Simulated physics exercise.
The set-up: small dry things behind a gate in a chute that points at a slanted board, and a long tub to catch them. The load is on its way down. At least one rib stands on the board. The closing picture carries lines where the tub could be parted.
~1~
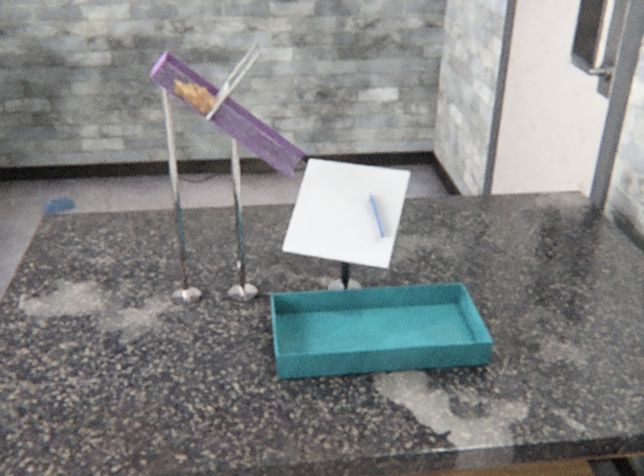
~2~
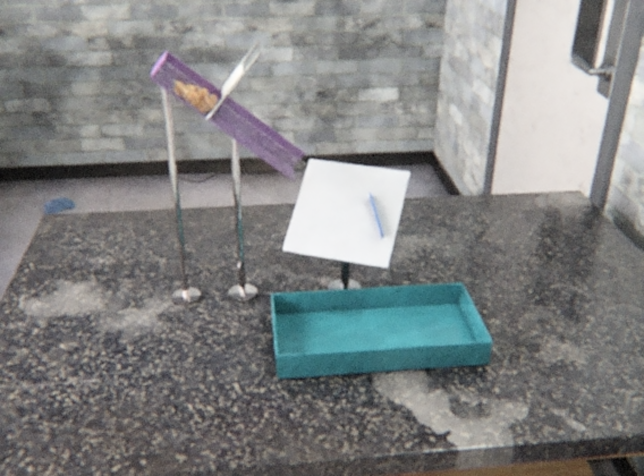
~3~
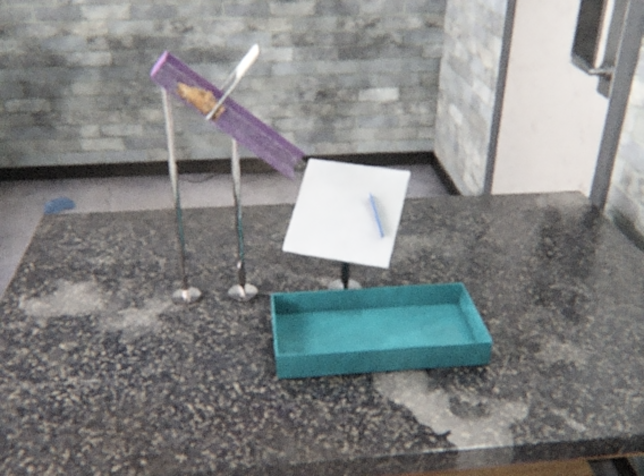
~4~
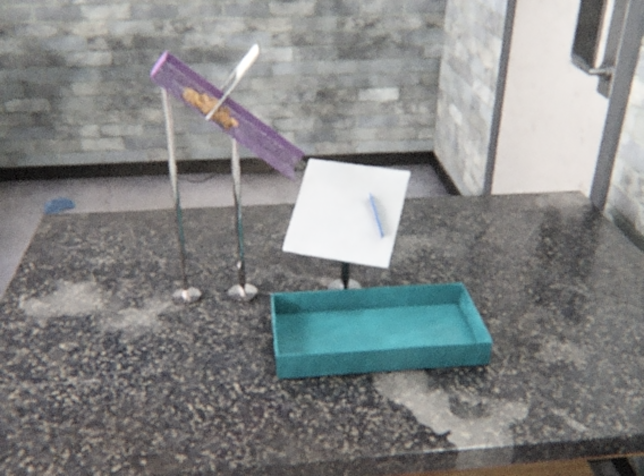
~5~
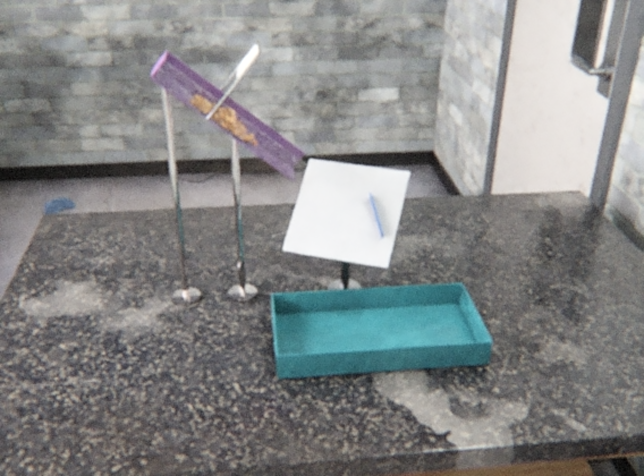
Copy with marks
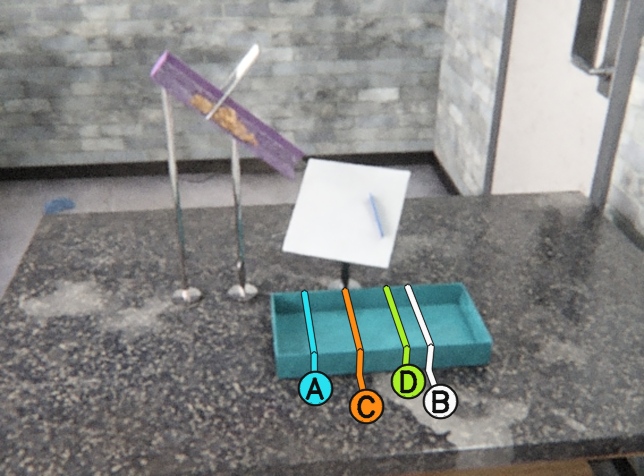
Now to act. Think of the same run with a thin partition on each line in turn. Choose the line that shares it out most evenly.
C works best here.
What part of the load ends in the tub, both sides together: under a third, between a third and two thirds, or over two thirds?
About that: Over two thirds.
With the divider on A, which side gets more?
Right.
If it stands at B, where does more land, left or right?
More lands on the left.
On the marked copy, line A crosses the front rim at (314, 353); line B crosses the front rim at (430, 345); line C crosses the front rim at (360, 350); line D crosses the front rim at (406, 347).
Choosing A, of what is caught, a small part on the left of the divider, nearly all on the right.
Choosing B, of what is caught, all on the left of the divider, none on the right.
Choosing C, of what is caught, about a third on the left of the divider, about two thirds on the right.
Choosing D, of what is caught, nearly all on the left of the divider, a stray few on the right.
